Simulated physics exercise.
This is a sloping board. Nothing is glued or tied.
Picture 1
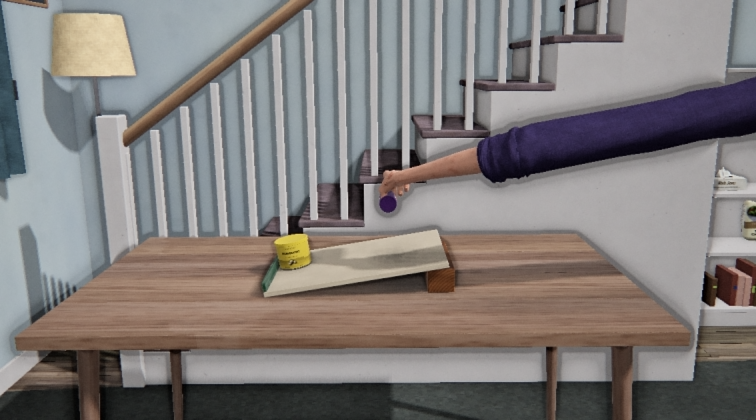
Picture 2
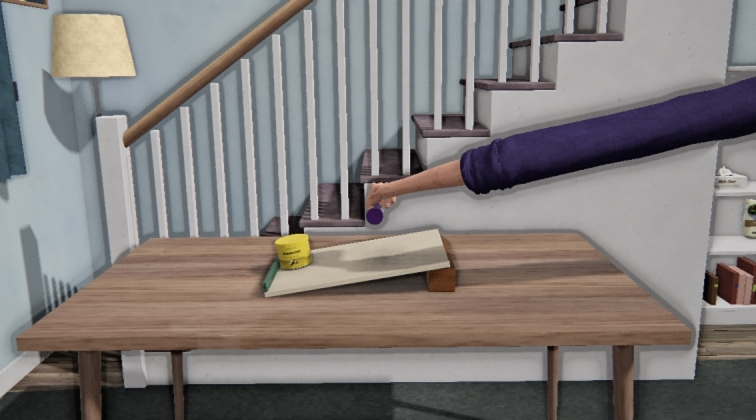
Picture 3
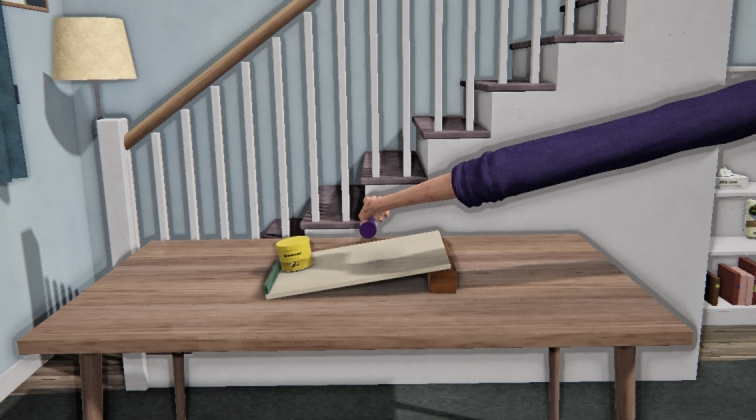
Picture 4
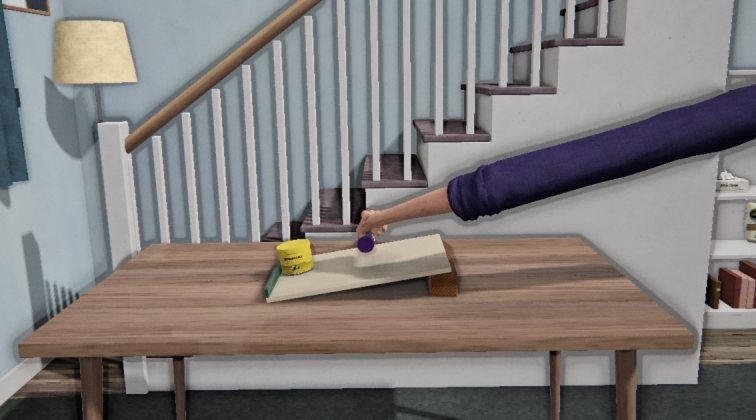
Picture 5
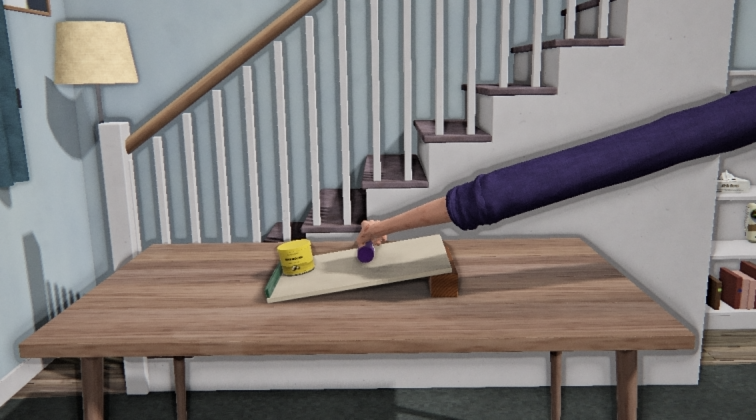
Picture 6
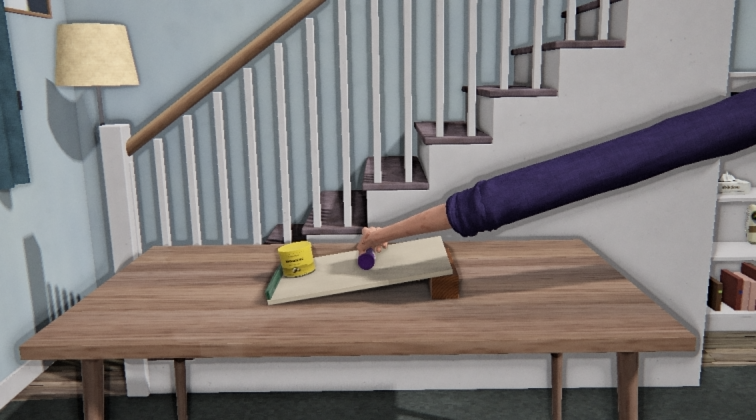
To begin with, a hand in a purple sleeve holds a small purple shaker above a sloping board on a wooden table, where a yellow tub sits at the low left end. The arm lowers the shaker, moving slightly left, then sets it on the board, still gripping it.
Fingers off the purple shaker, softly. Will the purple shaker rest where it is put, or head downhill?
In the end the purple shaker runs down the board.
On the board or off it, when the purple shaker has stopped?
It is still on the board.
Then, 0.50 s after the last picture, purple shaker rolled about its own width near (343, 260).
Then, 0.60 s after the last picture, purple shaker rolled well along near (330, 263).
At rest, moved from the start, purple shaker; yellow tub in place. Seen from the same camera at the end, purple shaker near (318, 265). The purple shaker goes downhill.
